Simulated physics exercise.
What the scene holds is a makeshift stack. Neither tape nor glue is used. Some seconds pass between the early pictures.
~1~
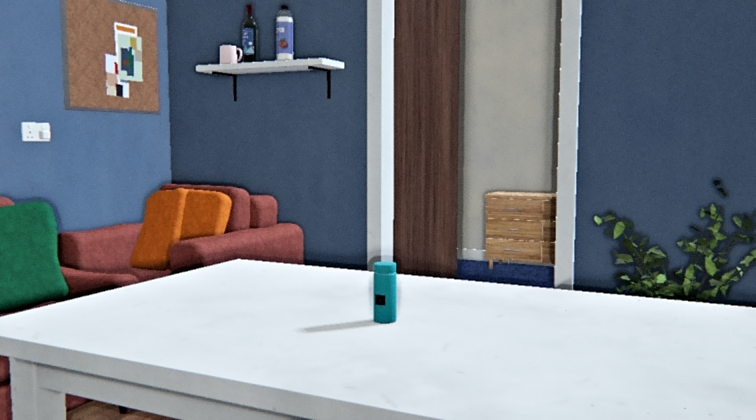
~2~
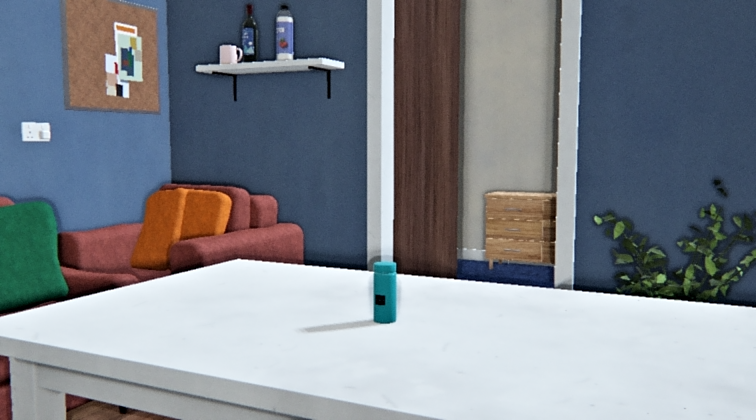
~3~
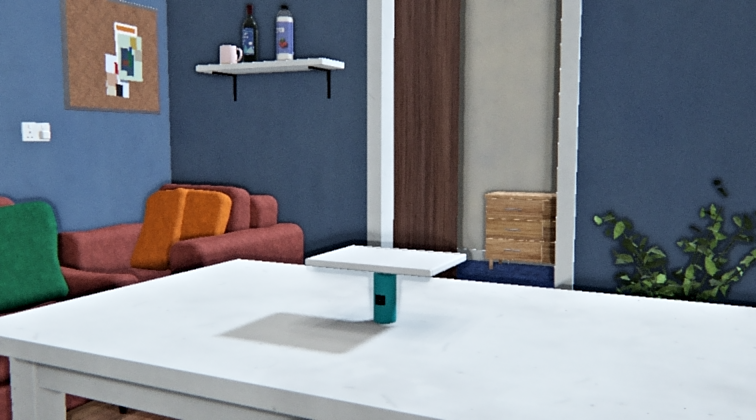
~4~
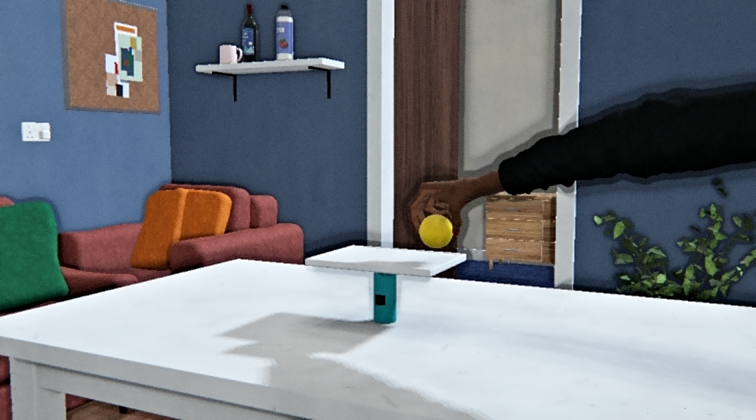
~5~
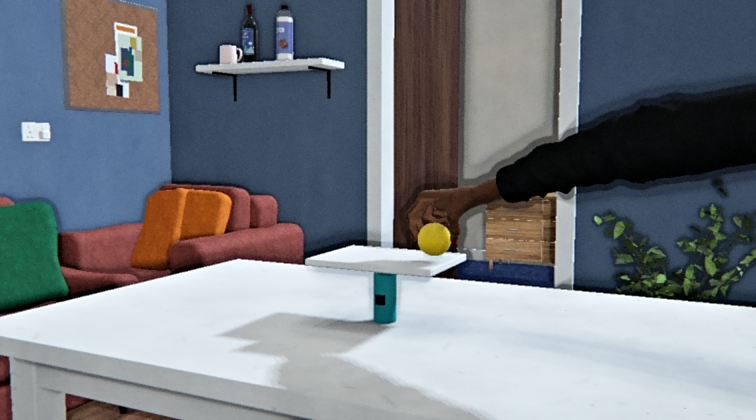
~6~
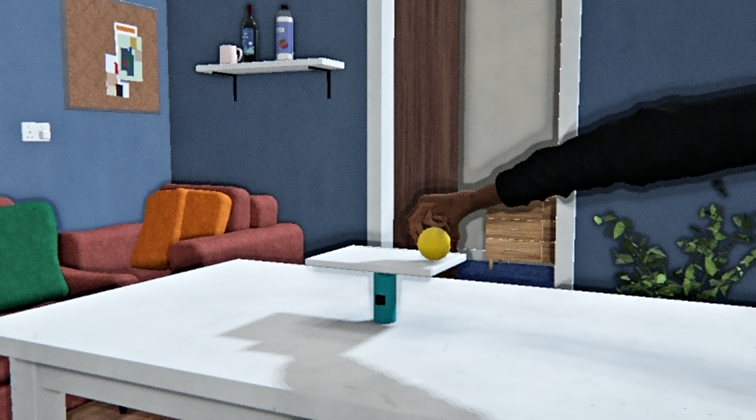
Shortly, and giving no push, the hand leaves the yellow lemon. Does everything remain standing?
No.
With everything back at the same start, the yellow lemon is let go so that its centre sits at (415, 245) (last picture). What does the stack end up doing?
Outcome: Collapse.
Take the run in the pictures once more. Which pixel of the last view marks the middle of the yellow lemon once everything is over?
Look around (442, 314) in the final frame.
Then, 0.50 s after the last picture, yellow lemon now fallen; white lid tipped 68° from how it was.
Then, 0.90 s after the last picture, white lid and turquoise shaker now fallen.
By the end, fallen, white lid, turquoise shaker and yellow lemon. Seen from the same camera at the end, yellow lemon near (442, 314). The stack gives way.
